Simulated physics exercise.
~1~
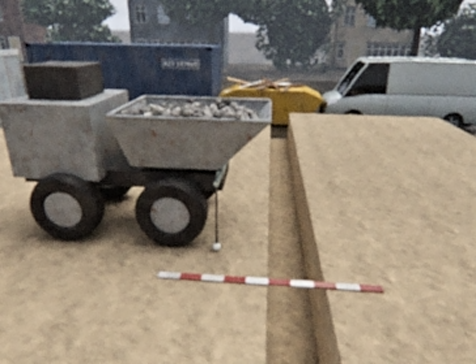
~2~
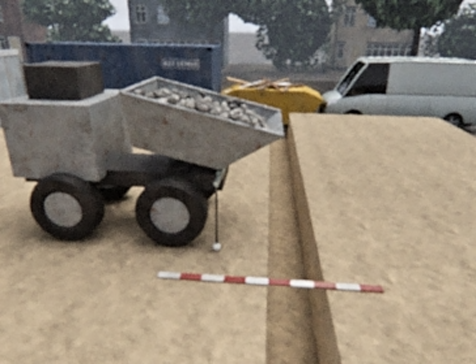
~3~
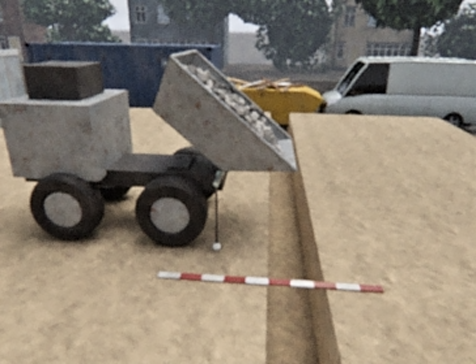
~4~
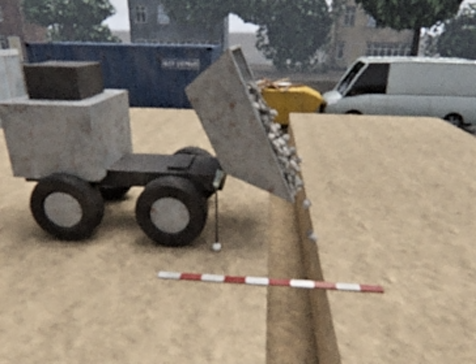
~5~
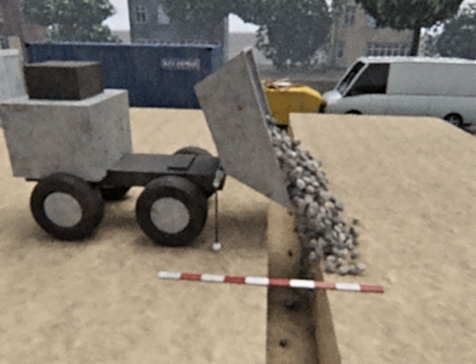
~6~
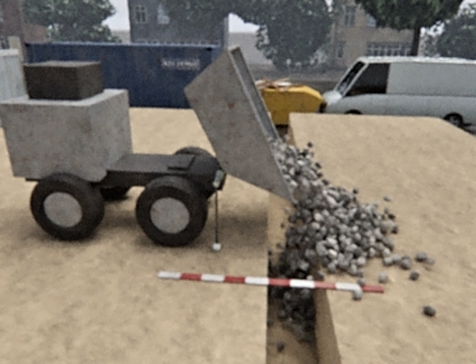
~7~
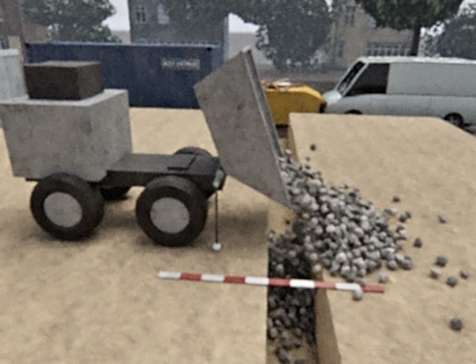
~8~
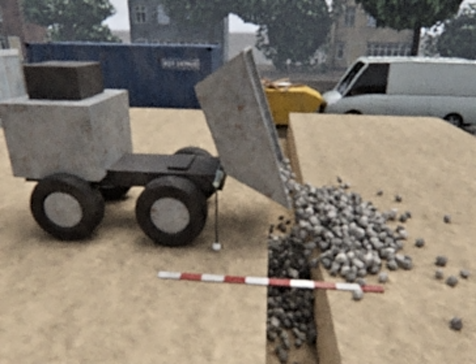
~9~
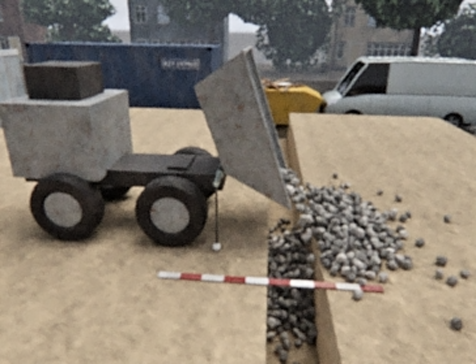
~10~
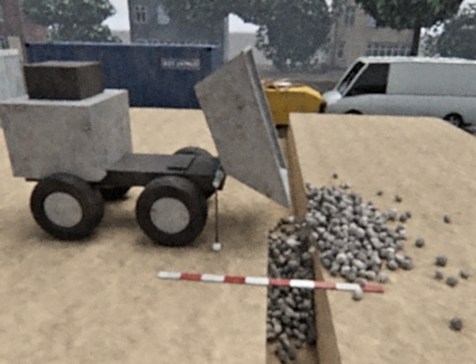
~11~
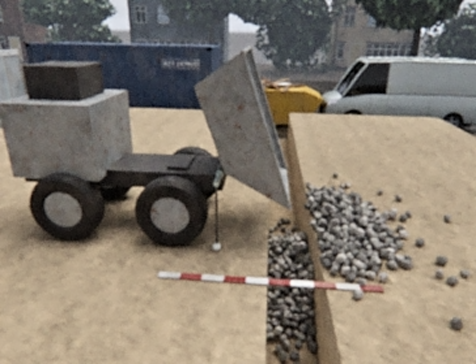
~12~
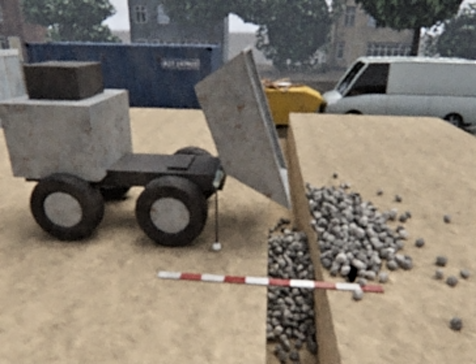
A grey dumper tips its skip, jerks it, and spills stones into and past a trench.
